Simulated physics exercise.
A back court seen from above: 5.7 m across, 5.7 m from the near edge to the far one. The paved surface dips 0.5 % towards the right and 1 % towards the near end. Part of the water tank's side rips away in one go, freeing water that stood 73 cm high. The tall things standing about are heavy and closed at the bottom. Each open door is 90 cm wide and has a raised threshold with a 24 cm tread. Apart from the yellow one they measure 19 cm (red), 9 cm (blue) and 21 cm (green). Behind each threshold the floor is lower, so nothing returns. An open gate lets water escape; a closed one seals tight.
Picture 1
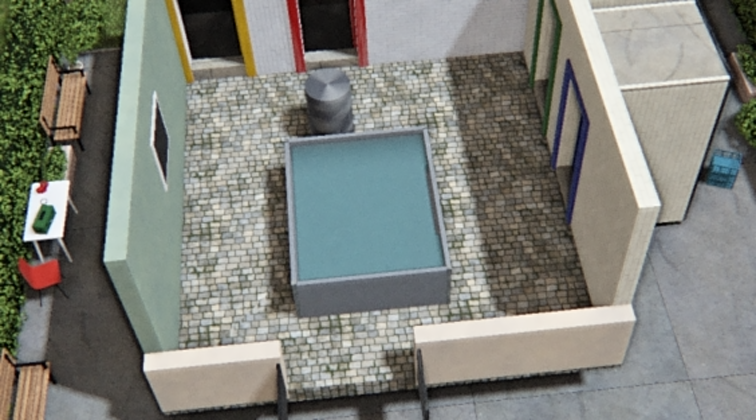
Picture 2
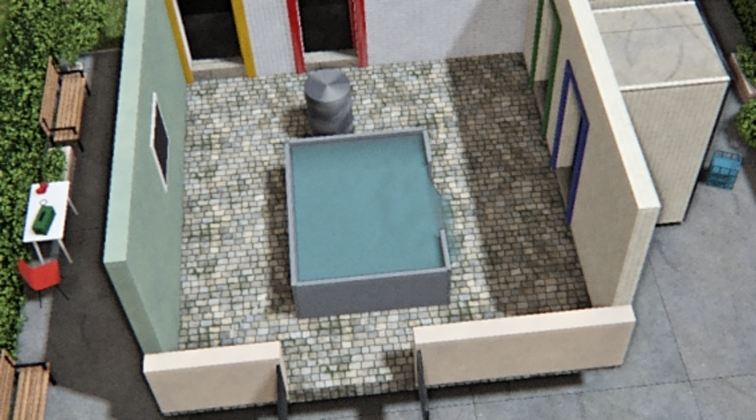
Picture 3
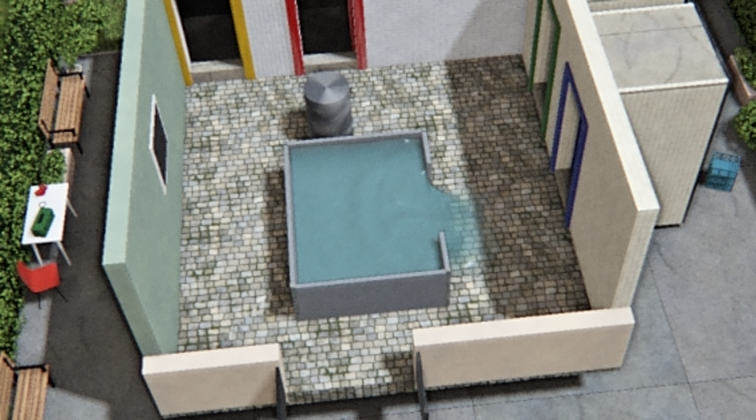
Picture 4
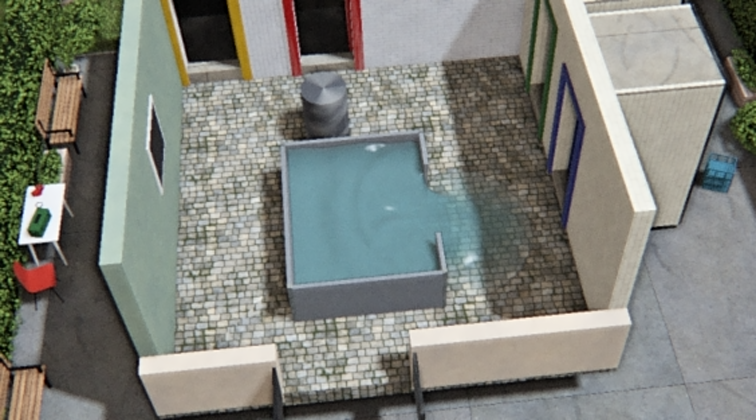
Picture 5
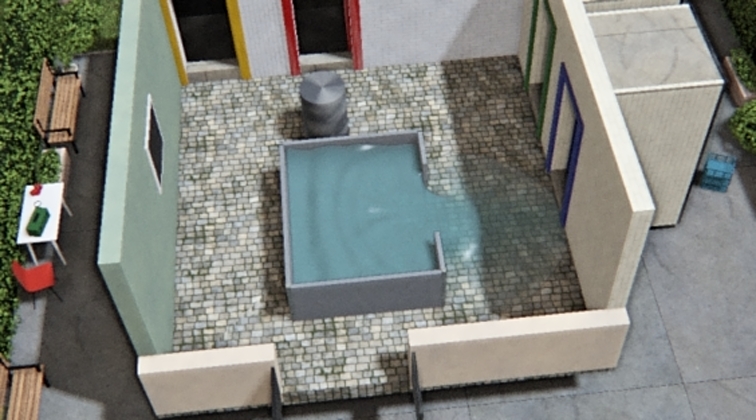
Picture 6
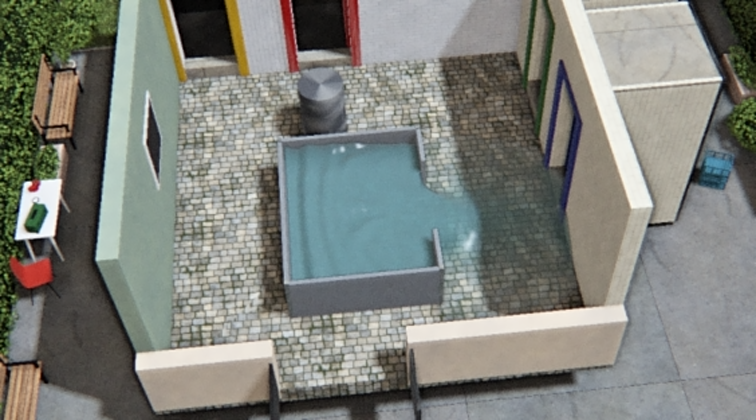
In a paved back court seen from above, a grey-walled tank of blue-green water stands full and still. Part of its right side breaks away, and water pours through the gap, spreading rightward across the stones in a widening sheet toward the blue door while ripples cross the tank's lowering surface.
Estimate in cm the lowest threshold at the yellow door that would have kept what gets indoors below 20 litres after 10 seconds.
At least 7.5 cm or so.
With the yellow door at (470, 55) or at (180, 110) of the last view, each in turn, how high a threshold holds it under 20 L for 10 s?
About 14.5 and 8.0 cm.
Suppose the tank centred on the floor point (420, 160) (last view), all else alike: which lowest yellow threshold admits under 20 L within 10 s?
Then roughly 14.0 cm.
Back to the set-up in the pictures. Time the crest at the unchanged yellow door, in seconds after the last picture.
Near 7.5 s.
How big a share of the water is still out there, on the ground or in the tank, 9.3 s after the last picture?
Some 72 per cent remains.
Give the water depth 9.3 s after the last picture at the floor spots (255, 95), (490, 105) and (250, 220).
Roughly 8, 7 and 10 cm, in turn.
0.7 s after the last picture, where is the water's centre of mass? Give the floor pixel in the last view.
Near (403, 237).
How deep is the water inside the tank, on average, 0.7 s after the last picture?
Roughly 50 cm on average.
Then, 0.7 s after the last picture water covers 25 % of the floor, deepest (49 cm) near (587, 342); it has not reached the yellow door.
Then, 2.3 s after the last picture water covers 45 % of the floor, deepest (34 cm) near (584, 331); it has not reached the yellow door.
Then, 9.3 s after the last picture water covers 100 % of the floor, deepest (14 cm) near (313, 112); 9 cm at the yellow door, 0 litres in over its 25 cm threshold.
At the yellow door as built, the water peaked near 14 cm, 7.5 s after the last picture.
With a threshold of 6.5 cm, 29 litres would have come in within the 10 s; with 9 cm, 12 litres. So under 20 litres takes about 7.5 cm.
